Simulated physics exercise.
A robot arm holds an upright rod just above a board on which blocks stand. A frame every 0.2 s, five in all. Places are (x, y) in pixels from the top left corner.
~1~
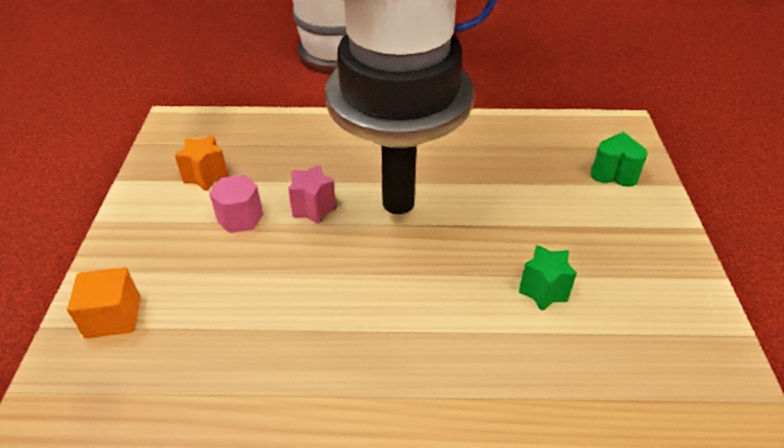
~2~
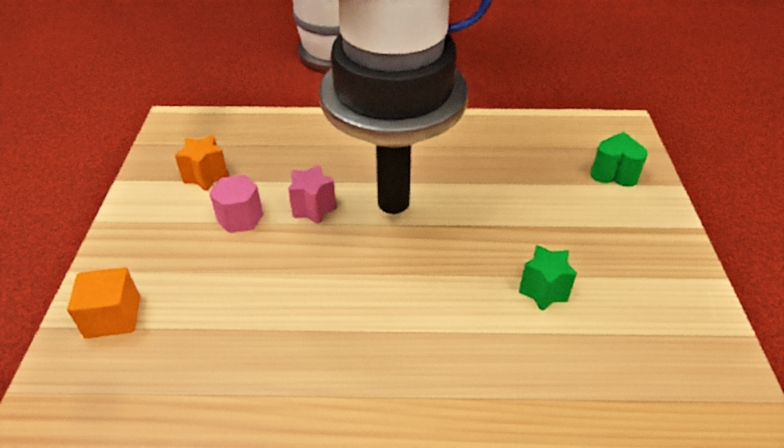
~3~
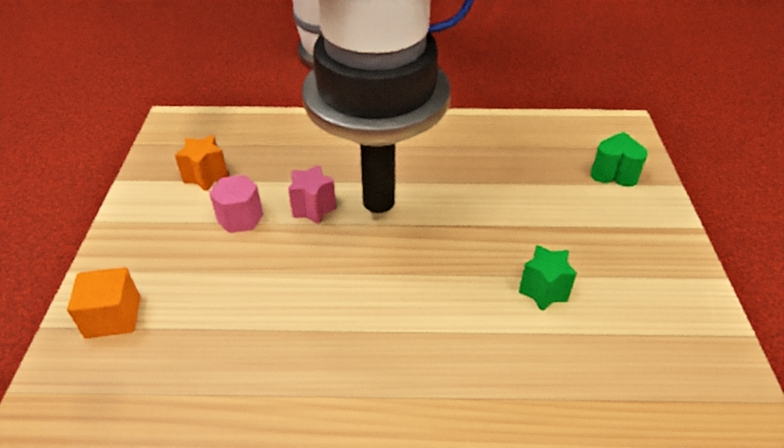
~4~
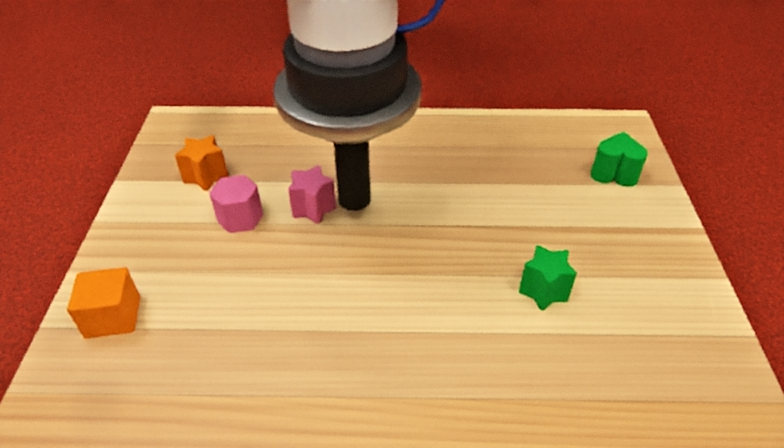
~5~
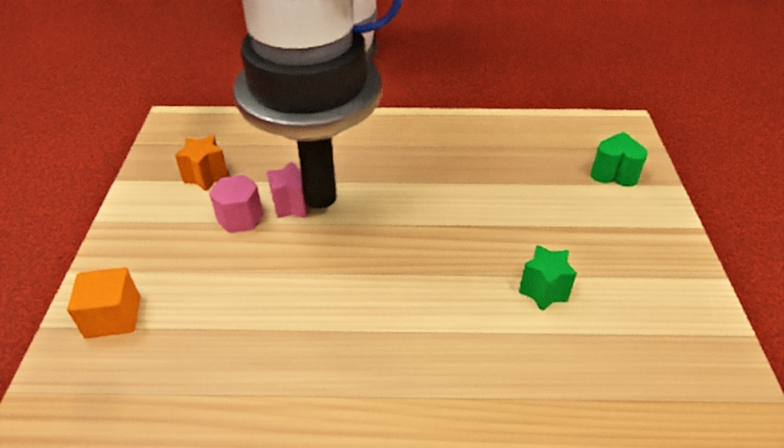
A robot arm moves its black rod left across the board and nudges the pink star.
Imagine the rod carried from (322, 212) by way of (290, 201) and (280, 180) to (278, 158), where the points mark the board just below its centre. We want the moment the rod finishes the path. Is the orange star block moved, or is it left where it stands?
The block you're asking about stays where it is.
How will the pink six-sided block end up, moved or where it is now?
It will be nudged away from its spot.
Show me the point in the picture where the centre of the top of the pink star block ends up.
It is at (243, 156).
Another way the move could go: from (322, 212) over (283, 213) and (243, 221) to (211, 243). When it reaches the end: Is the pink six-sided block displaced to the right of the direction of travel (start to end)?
I believe so.
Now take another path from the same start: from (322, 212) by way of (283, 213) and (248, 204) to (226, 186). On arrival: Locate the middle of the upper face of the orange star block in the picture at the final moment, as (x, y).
It sits at (180, 129).
What follows on the original path. One third of the way, rod (288, 187); pink six-sided block (222, 190); pink star block (255, 166).
Two thirds of the way, rod (278, 166); pink six-sided block (221, 190), turned 15° anticlockwise; pink star block (243, 157), turned 35° anticlockwise.
At the end, rod (275, 145); orange star block unmoved; pink six-sided block (221, 190), turned 15° anticlockwise; pink star block (243, 156), turned 45° anticlockwise.
